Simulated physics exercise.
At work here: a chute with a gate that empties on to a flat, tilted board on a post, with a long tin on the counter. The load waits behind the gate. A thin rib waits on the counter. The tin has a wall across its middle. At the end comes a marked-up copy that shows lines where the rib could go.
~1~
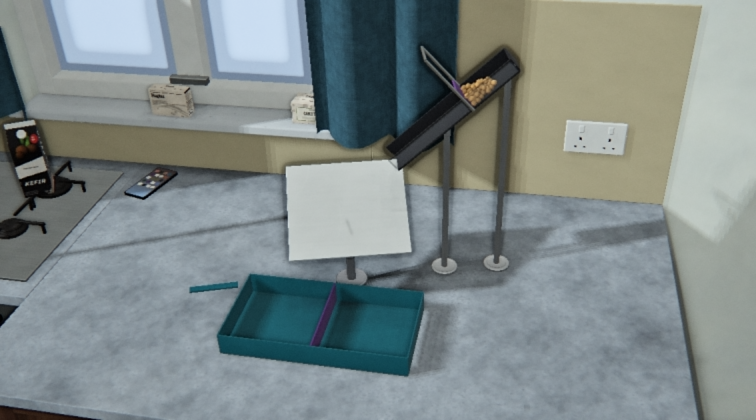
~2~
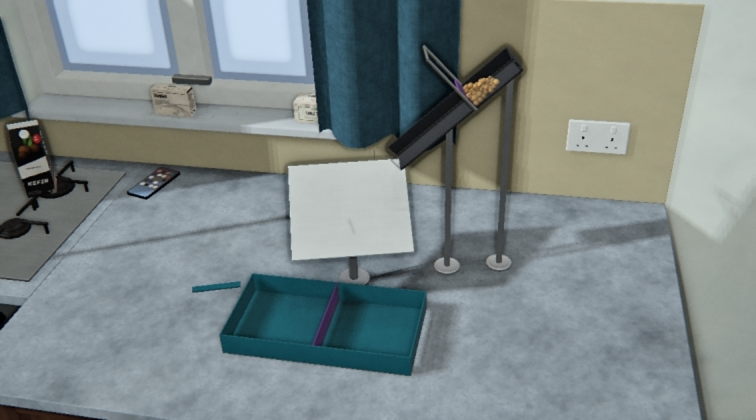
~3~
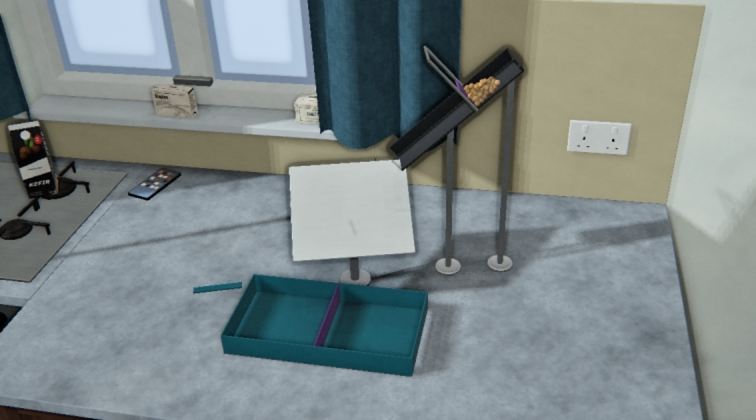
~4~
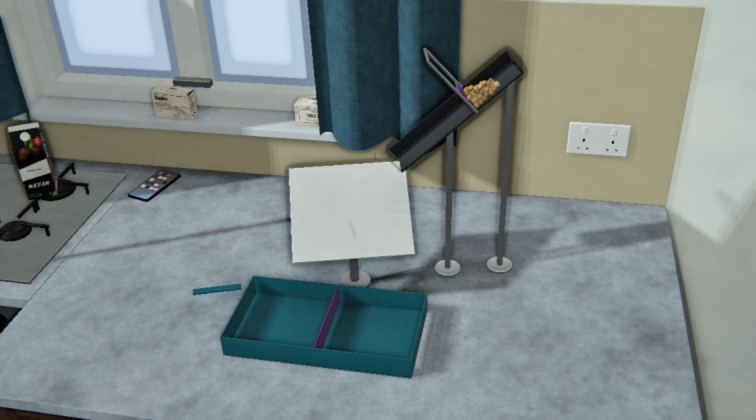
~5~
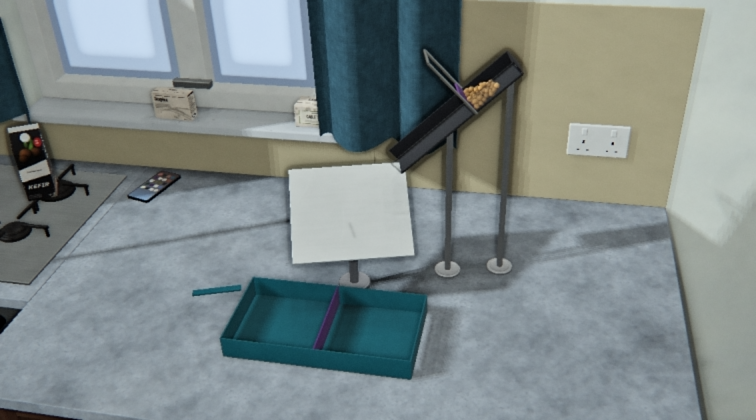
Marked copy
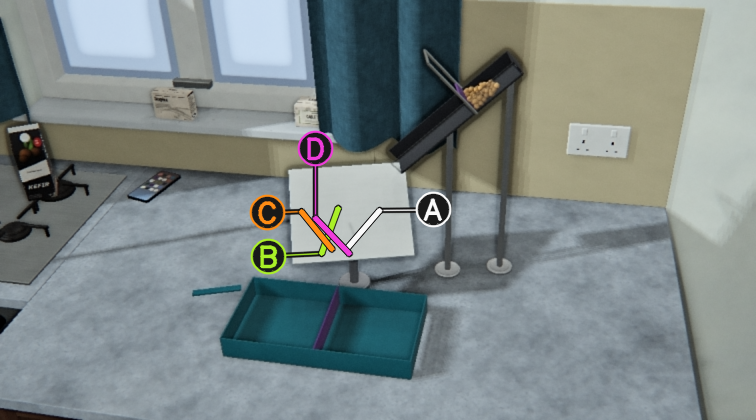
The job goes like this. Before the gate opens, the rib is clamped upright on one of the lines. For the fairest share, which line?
B.
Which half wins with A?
Left.
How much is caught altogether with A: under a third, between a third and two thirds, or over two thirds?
Line A gives over two thirds.
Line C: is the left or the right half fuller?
The right half.
On the marked copy, line A from (379, 210) to (347, 247); line B from (338, 208) to (321, 253); line C from (301, 211) to (331, 249); line D from (315, 218) to (349, 253).
If A is chosen, of what is caught, almost all in the left half, about a tenth in the right.
If B is chosen, of what is caught, roughly two thirds in the left half, roughly a third in the right.
If C is chosen, of what is caught, about a tenth in the left half, the larger part in the right.
If D is chosen, of what is caught, about a tenth in the left half, almost all in the right.
